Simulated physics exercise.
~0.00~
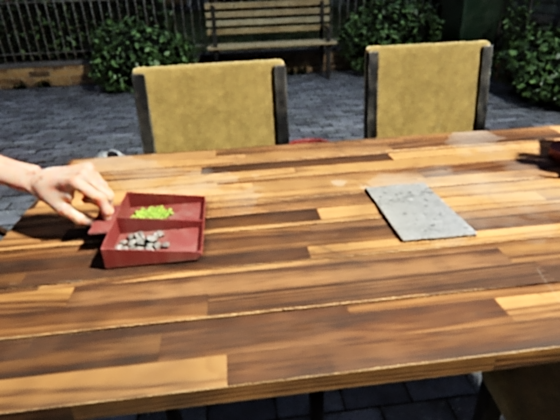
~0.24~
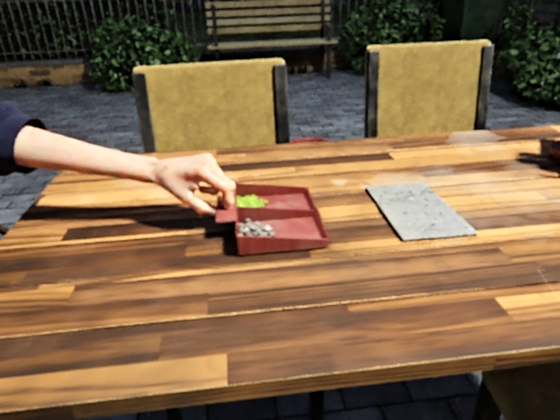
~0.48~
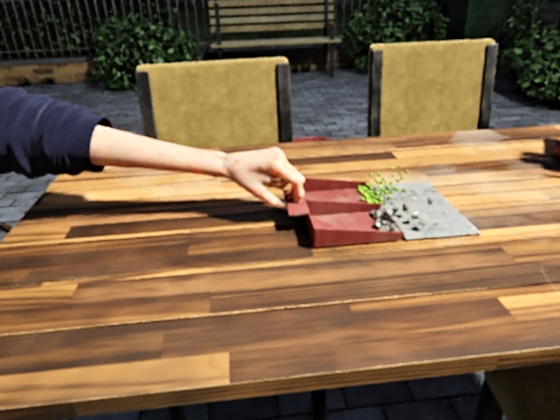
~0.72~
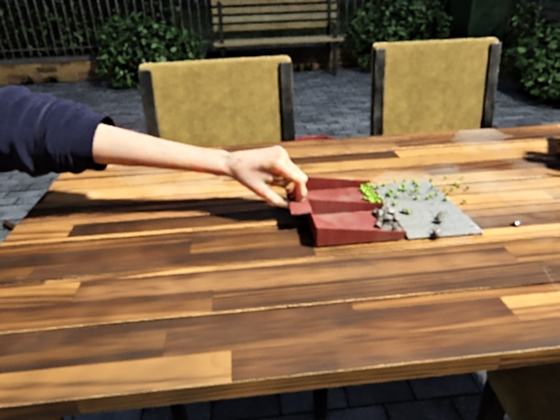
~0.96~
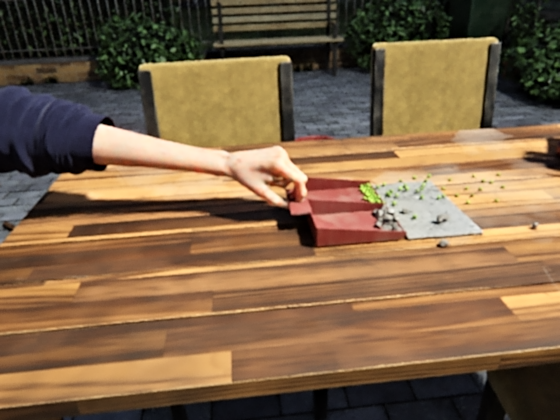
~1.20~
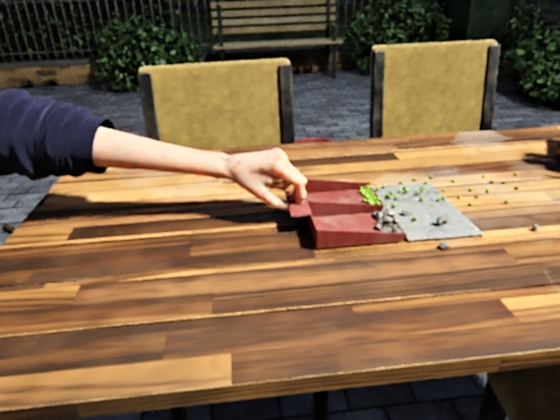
A hand slid a red two-part tray of small grey and green pieces rightward across a wooden table until it stopped at a flat grey slab, and some of both handfuls spilled out over the slab and tabletop while the rest stayed inside.
